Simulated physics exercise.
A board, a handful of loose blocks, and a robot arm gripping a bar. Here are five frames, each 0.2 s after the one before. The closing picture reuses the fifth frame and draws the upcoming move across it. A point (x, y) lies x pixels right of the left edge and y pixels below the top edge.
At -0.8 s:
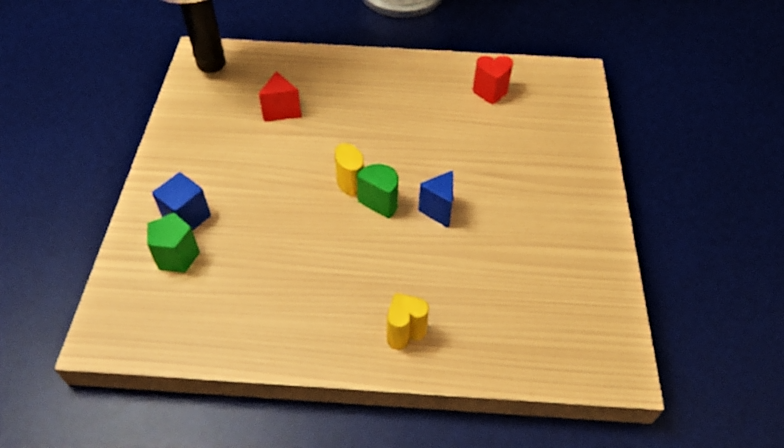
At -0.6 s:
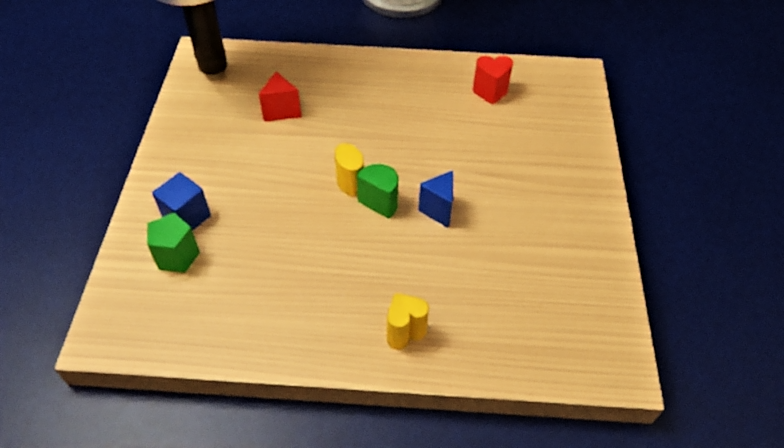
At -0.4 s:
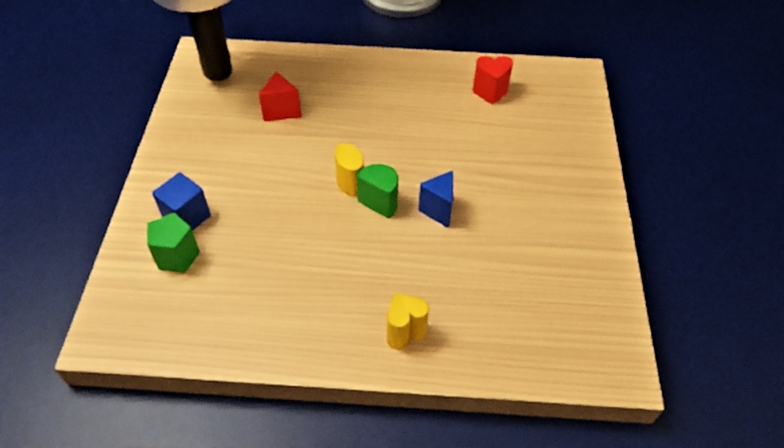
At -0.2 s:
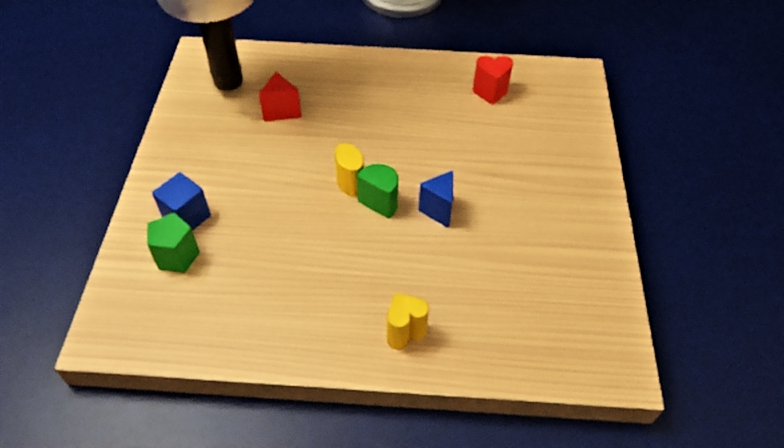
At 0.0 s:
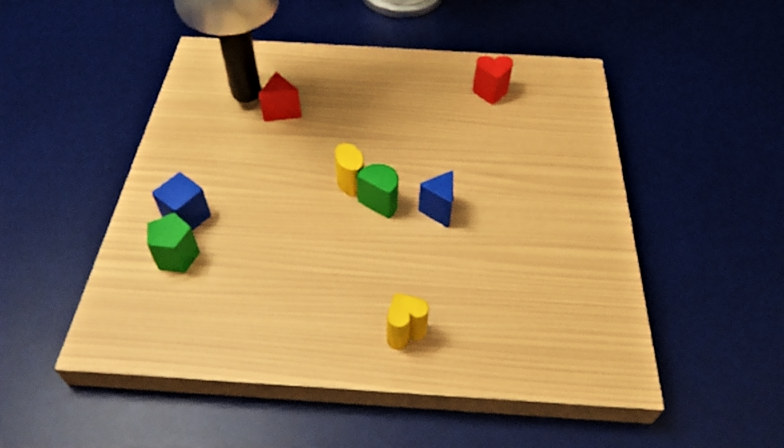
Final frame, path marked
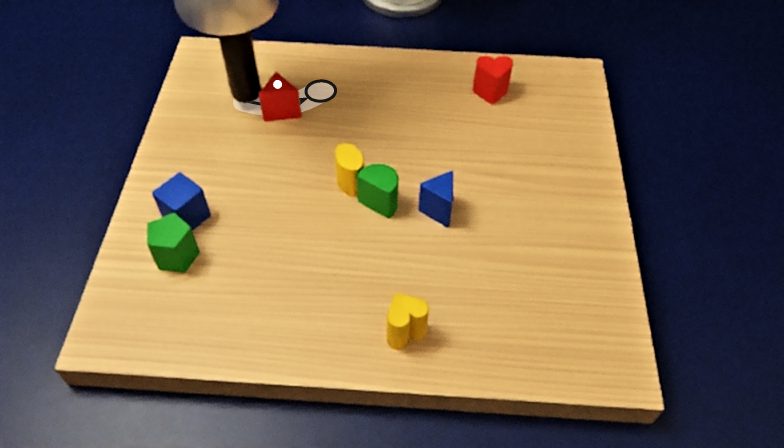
At first, a dark upright bar stands near the upper left corner of a wooden board scattered with red, blue, green and yellow blocks. It barely shifts, then slides a short way down and to the right, ending close beside the red three-sided block, while all the blocks stay still.
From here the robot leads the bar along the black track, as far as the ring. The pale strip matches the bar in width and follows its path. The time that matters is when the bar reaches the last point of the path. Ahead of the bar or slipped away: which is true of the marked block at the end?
Answer: Slipped away.
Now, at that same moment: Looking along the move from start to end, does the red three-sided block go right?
Going by the path, yes.
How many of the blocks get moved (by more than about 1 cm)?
The count is one.
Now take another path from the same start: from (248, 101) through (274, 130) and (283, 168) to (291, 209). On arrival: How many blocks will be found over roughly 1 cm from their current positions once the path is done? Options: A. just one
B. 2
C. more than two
I choose A.
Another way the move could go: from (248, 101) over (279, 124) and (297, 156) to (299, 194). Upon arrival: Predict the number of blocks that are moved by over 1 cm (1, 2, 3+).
It looks like one block will be pushed more than about 1 cm.
The drawn path runs from (248, 101) over (273, 105) and (299, 102) to (321, 91); the dot is on the red three-sided block.
What follows on the original path. Halfway along, bar (285, 97); red three-sided block (301, 90), turned 30° clockwise.
At the end, bar (320, 83); red three-sided block (306, 91), turned 40° clockwise.
